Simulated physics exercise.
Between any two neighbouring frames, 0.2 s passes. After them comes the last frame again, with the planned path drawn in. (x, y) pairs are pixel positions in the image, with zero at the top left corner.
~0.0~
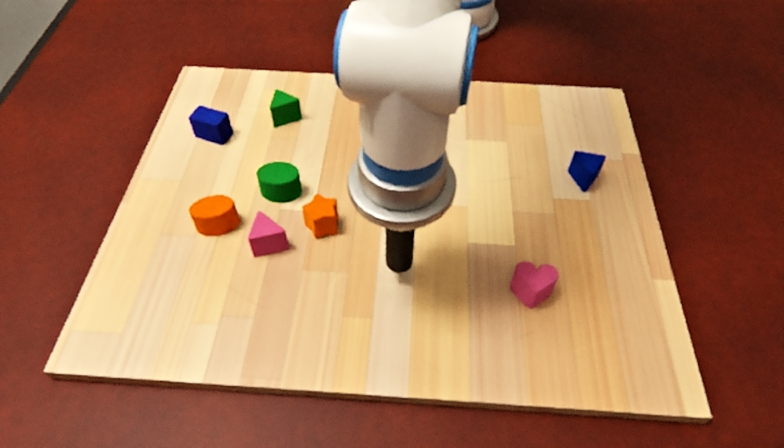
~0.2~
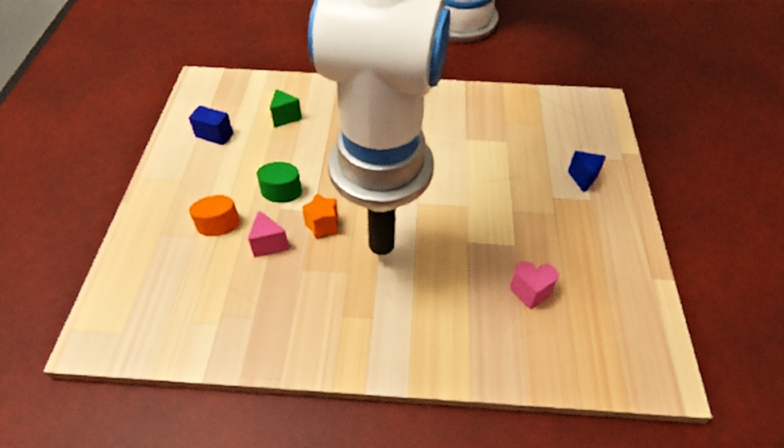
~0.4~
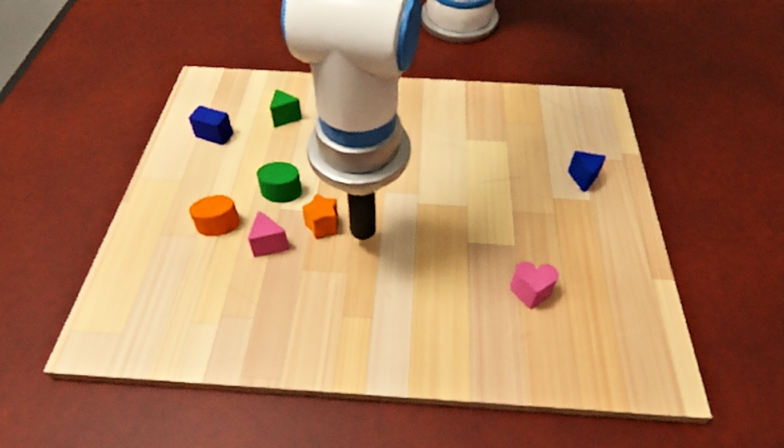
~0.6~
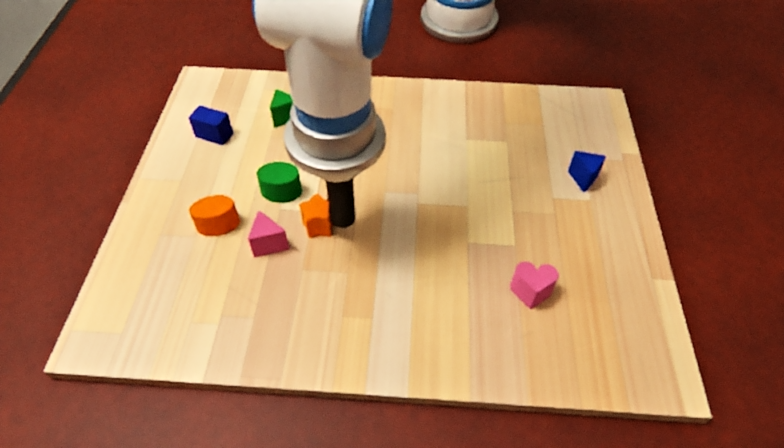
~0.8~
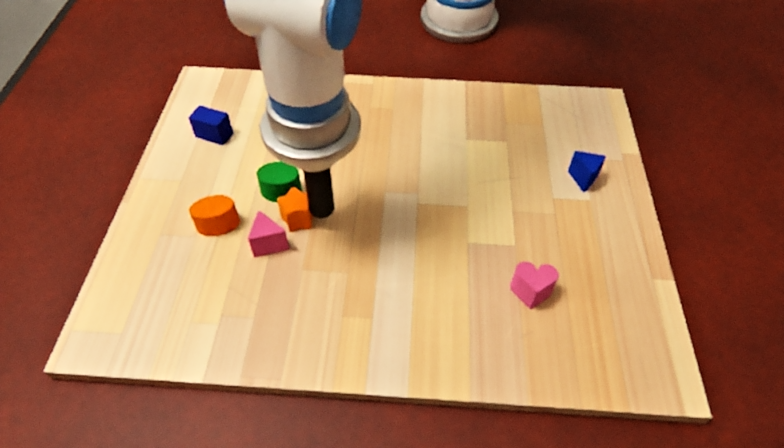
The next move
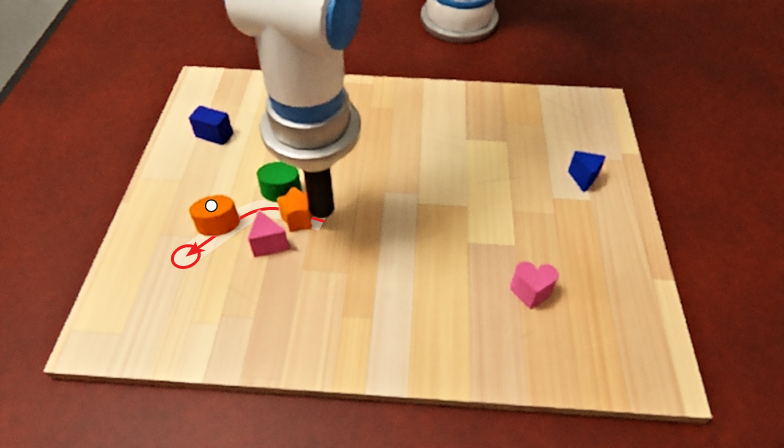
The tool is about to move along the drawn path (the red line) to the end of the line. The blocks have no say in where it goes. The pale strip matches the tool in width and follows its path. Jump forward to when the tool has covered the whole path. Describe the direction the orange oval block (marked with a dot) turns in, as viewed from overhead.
Its spin: Anticlockwise.
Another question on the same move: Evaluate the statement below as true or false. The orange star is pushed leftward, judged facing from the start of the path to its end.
False
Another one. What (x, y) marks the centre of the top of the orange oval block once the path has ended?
The centre of its top will be at (156, 217).
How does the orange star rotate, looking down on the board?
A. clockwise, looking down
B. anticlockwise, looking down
(A)
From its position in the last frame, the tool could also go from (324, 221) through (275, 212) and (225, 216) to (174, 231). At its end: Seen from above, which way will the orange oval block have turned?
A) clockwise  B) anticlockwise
I choose B.
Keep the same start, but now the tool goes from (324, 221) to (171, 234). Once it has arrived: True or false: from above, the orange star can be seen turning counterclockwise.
That is false.
The line goes from (324, 221) over (277, 209) and (230, 226) to (186, 256); the dot is on the orange oval block.
The first path, step by step. One third of the way, tool (273, 197); orange oval block (208, 207); green oval block (275, 168); orange star (245, 193), turned 15° anticlockwise.
Two thirds of the way, tool (224, 215); orange oval block (162, 218), turned 25° anticlockwise; green oval block (275, 168); orange star (199, 199), turned 20° clockwise.
At the end, tool (181, 245); orange oval block (156, 217), turned 45° anticlockwise; pink triangular piece unmoved; green oval block (275, 168); orange star (194, 201), turned 45° clockwise.
